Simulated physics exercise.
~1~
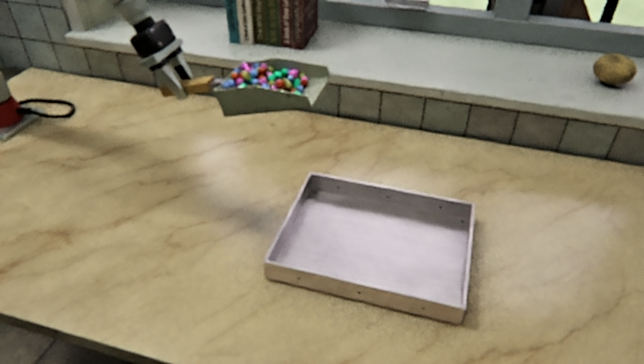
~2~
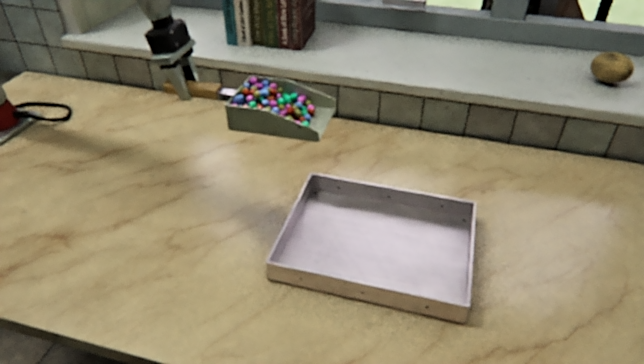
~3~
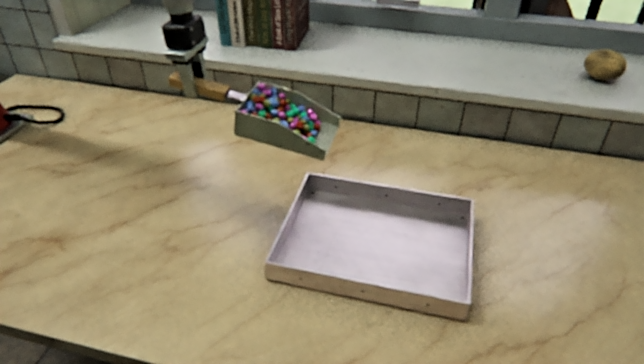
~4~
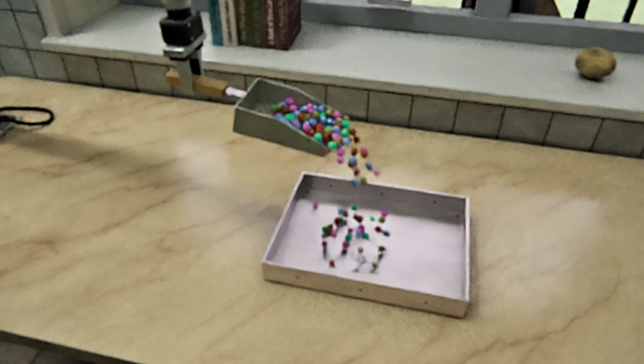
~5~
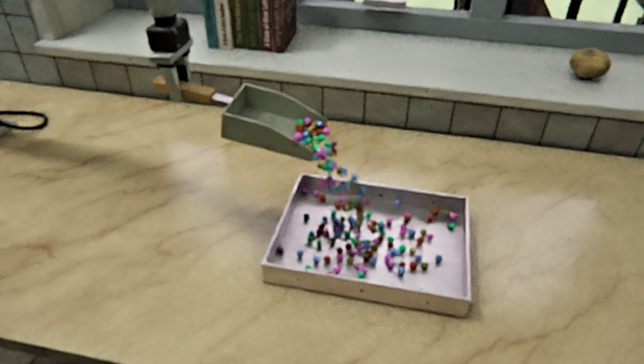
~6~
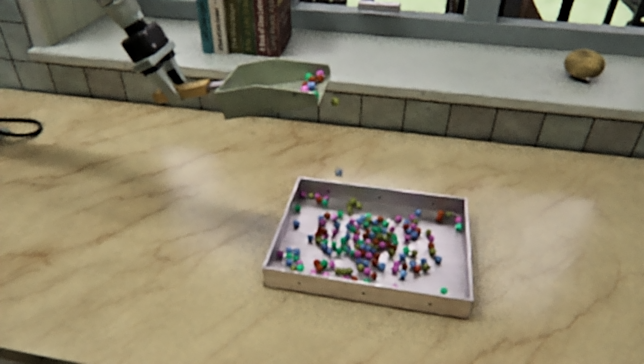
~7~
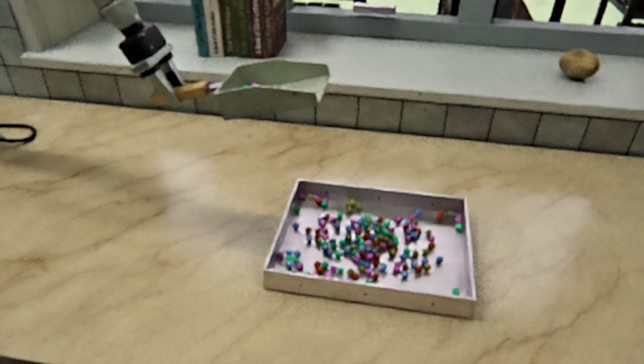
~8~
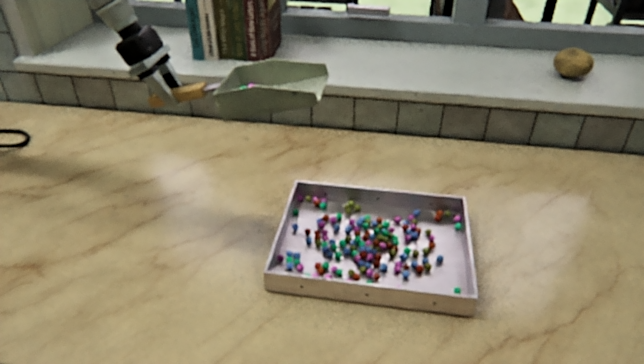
A robot gripper holds a grey-green scoop heaped with small multicoloured round sweets above a beige marbled worktop, seen from above at an angle. A shallow, pale rectangular tray sits below to the right, with books and a brown potato-like object on the windowsill behind. The gripper lowers the scoop and tips its open front toward the tray. Sweets pour over the edge in a stream and scatter across the tray floor. The scoop then levels and tilts back as the last few drop, ending still above the worktop, with most sweets lying in the tray.
